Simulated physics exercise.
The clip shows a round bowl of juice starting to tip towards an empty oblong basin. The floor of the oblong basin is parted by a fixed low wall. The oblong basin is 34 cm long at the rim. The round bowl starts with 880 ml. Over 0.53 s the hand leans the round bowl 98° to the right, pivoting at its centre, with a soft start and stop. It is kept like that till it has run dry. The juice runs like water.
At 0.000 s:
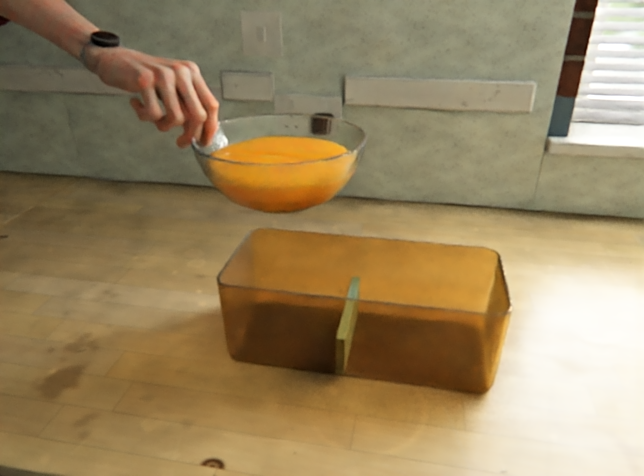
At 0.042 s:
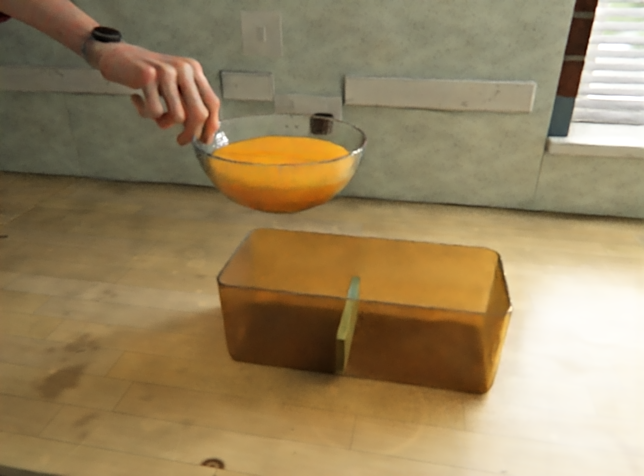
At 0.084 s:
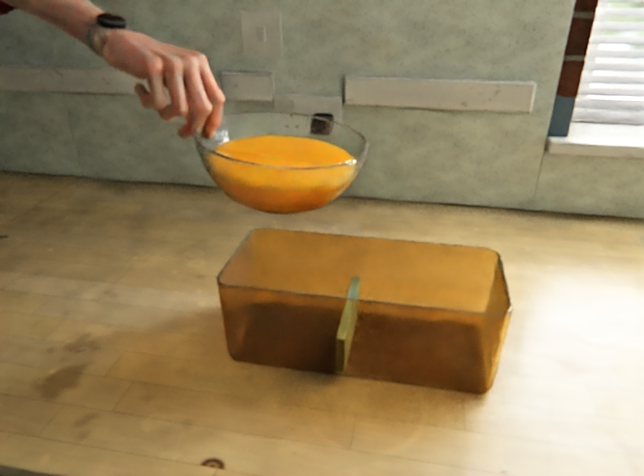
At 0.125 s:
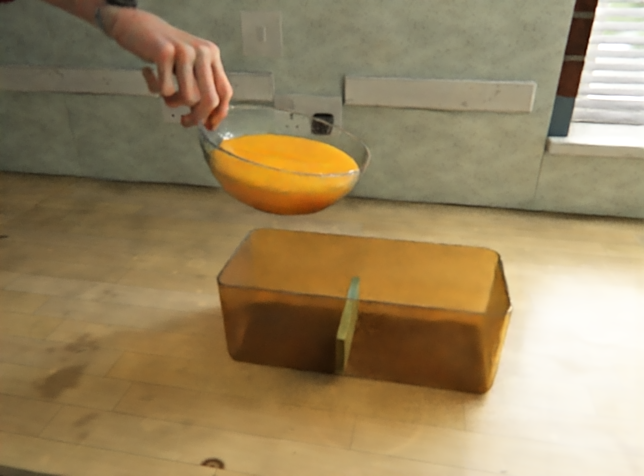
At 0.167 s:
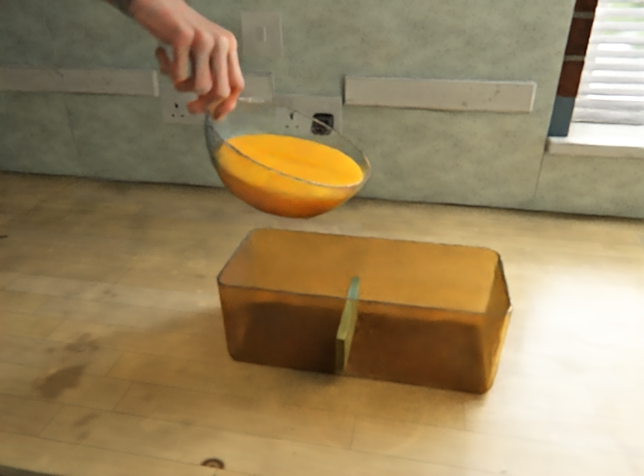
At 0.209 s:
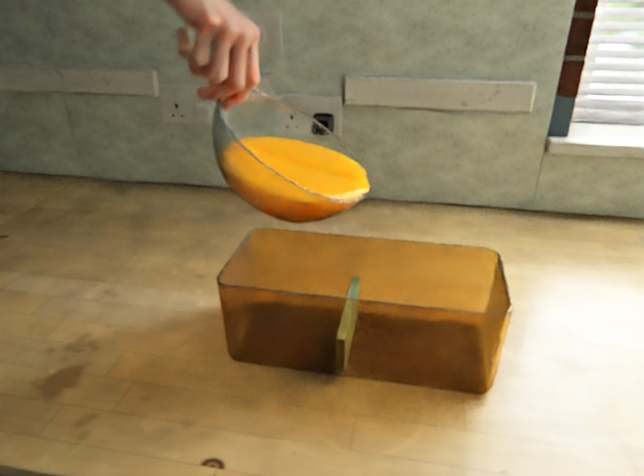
In this clip, a hand holds a round glass bowl of orange juice above an oblong amber basin with a divider on a wooden worktop, then gradually leans the bowl to the right until the juice reaches its lowered rim.
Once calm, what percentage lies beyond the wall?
Roughly 75 per cent is past the wall.
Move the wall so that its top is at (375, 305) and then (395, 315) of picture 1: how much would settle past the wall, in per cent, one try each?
In turn about 55 and 30 per cent.
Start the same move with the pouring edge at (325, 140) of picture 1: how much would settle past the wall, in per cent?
Then about 45 per cent.
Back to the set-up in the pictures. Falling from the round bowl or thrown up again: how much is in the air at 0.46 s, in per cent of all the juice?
Near 30 in a hundred.
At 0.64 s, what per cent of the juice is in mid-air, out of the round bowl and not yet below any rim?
About 12 per cent.
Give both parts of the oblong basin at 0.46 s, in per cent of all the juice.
Near 0 on the left, 60 on the right.
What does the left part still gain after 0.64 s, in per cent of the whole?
About 8 per cent.
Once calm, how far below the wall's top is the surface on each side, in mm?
Left about 46 mm, right about 30 mm.
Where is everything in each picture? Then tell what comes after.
In the first frame, it leans 0°; its right rim is at (365, 142); the juice meets the walls at (212, 152) and (356, 161); the oblong basin's rim runs from (235, 254) to (505, 281); the wall's top is at (349, 306).
In the second frame, it leans 2°; its right rim is at (365, 145); the juice meets the walls at (212, 151) and (357, 162).
In the third frame, it leans 6°; its right rim is at (367, 151); the juice meets the walls at (214, 148) and (357, 165).
In the fourth frame, it leans 13°; its right rim is at (369, 162); the juice meets the walls at (217, 145) and (360, 170).
In the fifth frame, it leans 22°; its right rim is at (369, 176); the juice meets the walls at (221, 143) and (364, 175).
In the sixth frame, it leans 33°; its right rim is at (366, 191); the juice meets the walls at (226, 145) and (359, 178); 1 per cent is over the edge.
Then, 0.46 s in, the tilt is 93° and 9 per cent is still to pour, 0 is left of the wall and 60 right of it.
Then, 0.64 s in, the tilt is 98° and 0 per cent is still to pour, 12 is left of the wall and 74 right of it.
Then, 0.82 s in, the tilt is 98° and 1 per cent is still to pour, 16 is left of the wall and 77 right of it.
Then, 1.03 s in, the tilt is 98° and 0 per cent is still to pour, 18 is left of the wall and 77 right of it.
Finally, 20 per cent lies left of the wall, 75 right of it and 5 outside.
